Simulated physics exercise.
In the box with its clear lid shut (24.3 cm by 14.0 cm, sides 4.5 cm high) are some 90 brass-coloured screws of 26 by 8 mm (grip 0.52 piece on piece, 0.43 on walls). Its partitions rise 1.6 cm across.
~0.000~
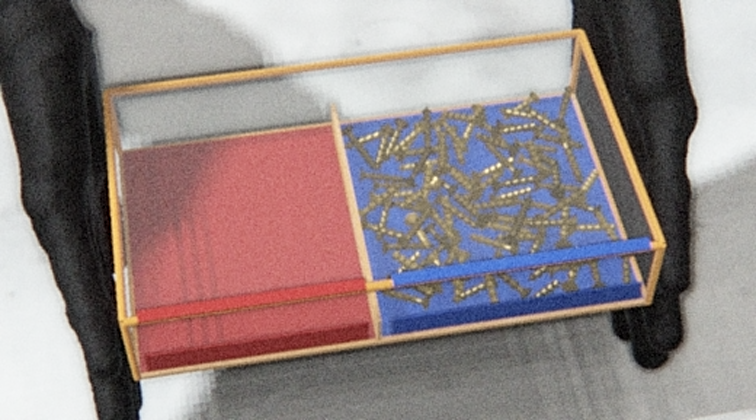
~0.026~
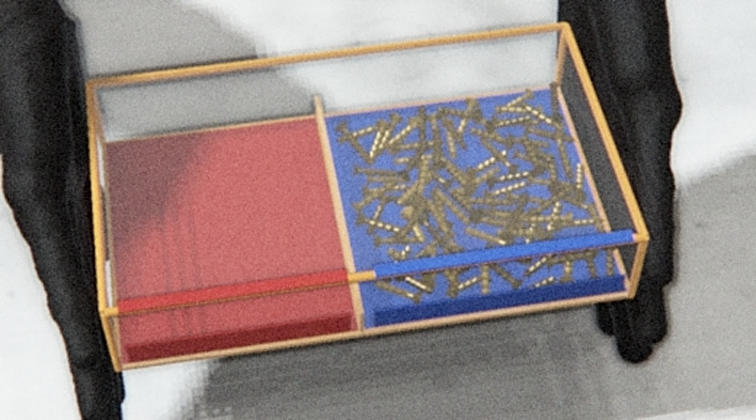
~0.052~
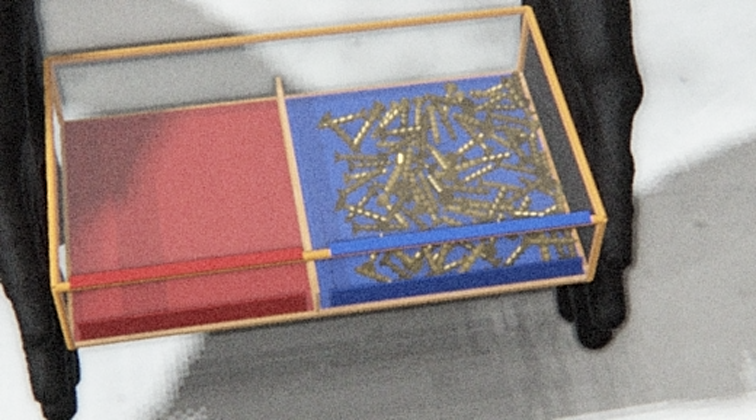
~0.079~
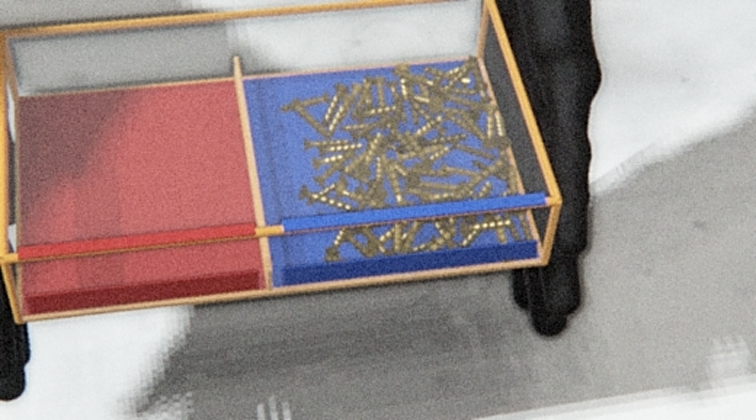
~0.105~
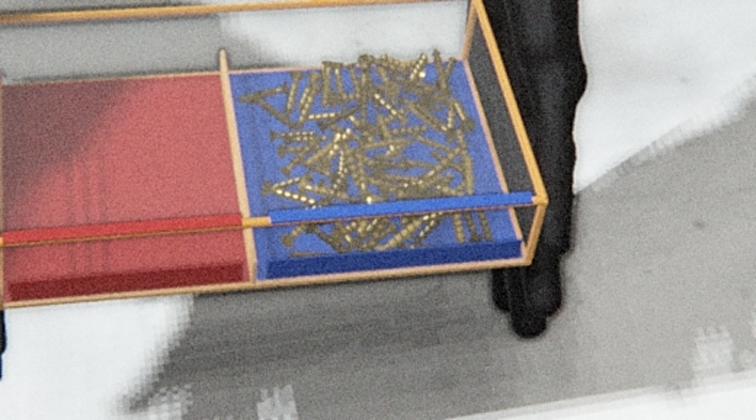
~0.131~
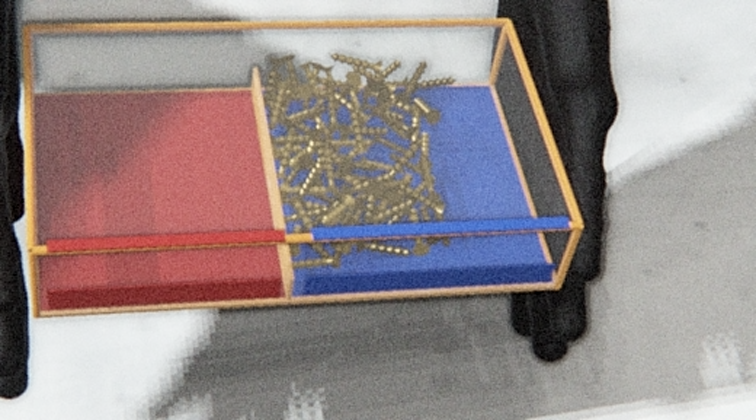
Brass-coloured screws shifting right and then left within the blue half of a clear-lidded box as black grippers move and tilt it.
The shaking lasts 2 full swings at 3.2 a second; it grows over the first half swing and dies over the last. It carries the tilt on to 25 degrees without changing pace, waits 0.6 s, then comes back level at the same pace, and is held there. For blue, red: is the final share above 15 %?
In the blue compartment: Yes; in the red compartment: Yes.
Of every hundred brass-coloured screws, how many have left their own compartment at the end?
Roughly 35 per cent.
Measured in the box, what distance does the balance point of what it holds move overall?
Some 1.0 cm.
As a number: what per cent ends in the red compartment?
Roughly 35 per cent.
After 0.52 s, tilt 25 degrees; blue 55 %, red 45 %; middle of all pieces near (478, 220).
After 0.84 s, tilt 25 degrees; blue 65 %, red 35 %; middle of all pieces near (425, 217).
After 1.14 s, tilt 9 degrees; blue 65 %, red 35 %; middle of all pieces near (452, 202).
After 1.43 s, tilt 0 degrees; blue 65 %, red 35 %; middle of all pieces near (458, 191).
By 2.1 s all is still; blue 65 %, red 35 %.
